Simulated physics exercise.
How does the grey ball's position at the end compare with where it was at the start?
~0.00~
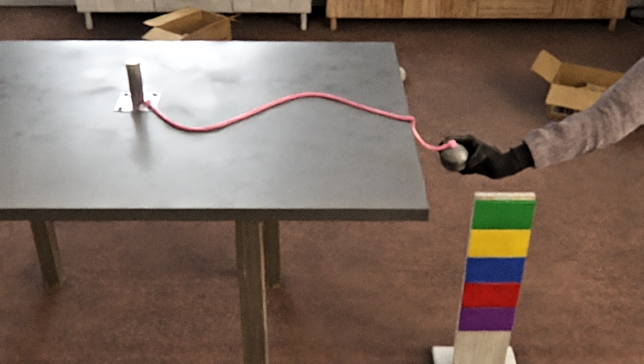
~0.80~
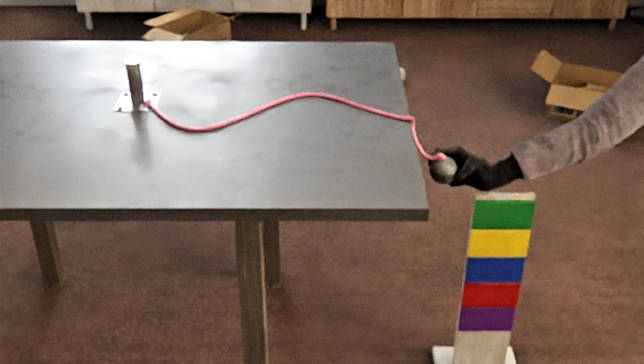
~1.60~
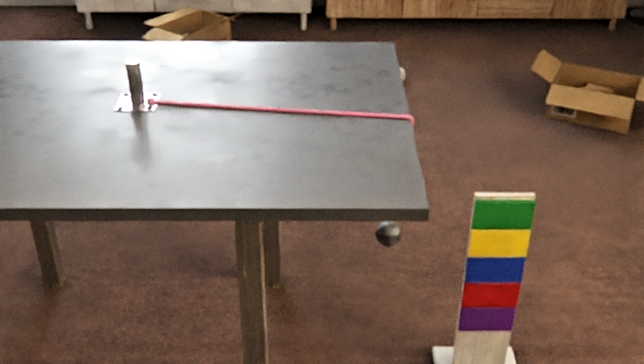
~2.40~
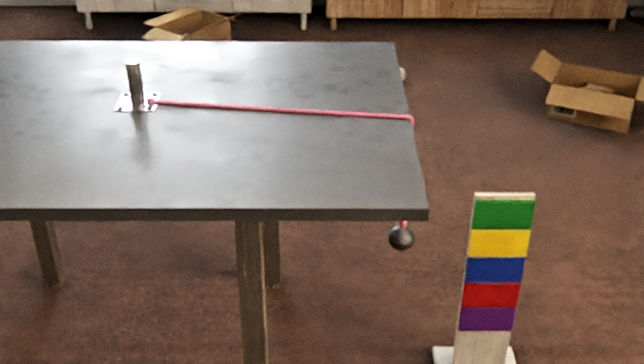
At the start the grey ball is held in the gloved hand out to the right of the table, above the colour bands. By the end it is lower and further left, hanging just below the table's edge, level with the yellow band.
